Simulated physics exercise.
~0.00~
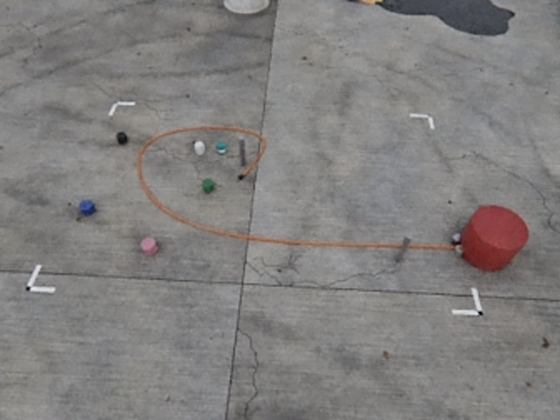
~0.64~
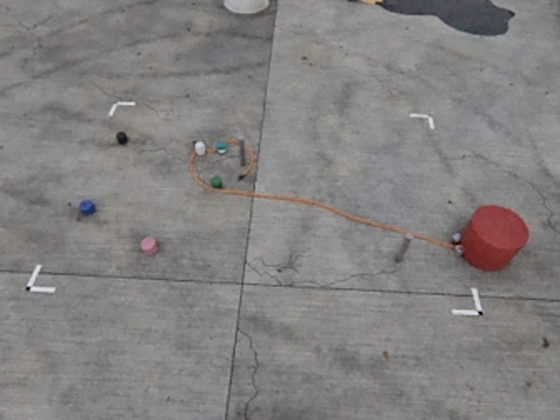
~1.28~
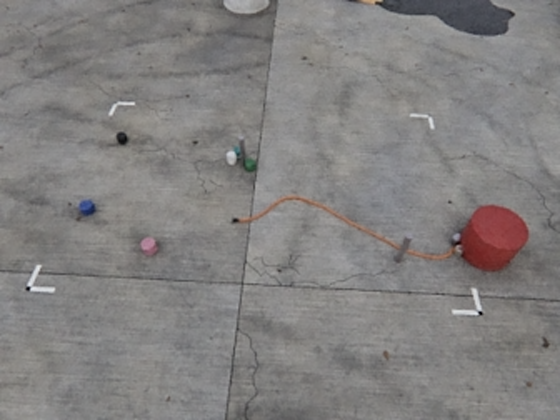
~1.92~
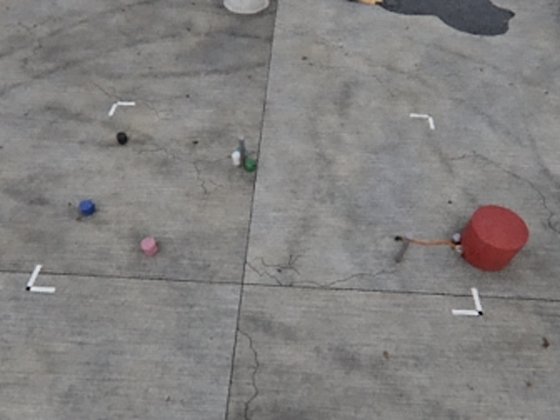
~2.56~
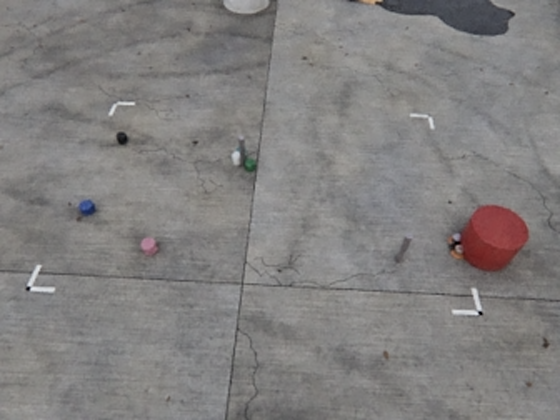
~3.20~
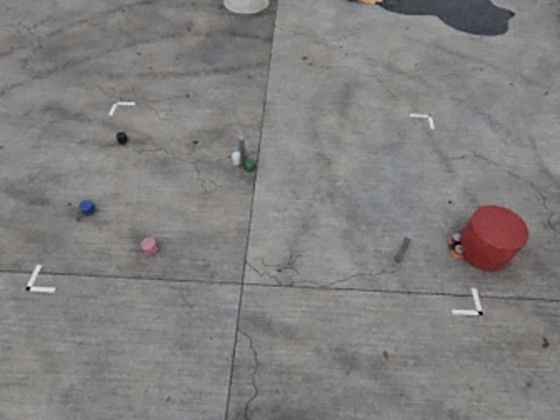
On cracked concrete, an orange cord retracting rightward into a red drum, dragging white, teal and green containers together beside a post.
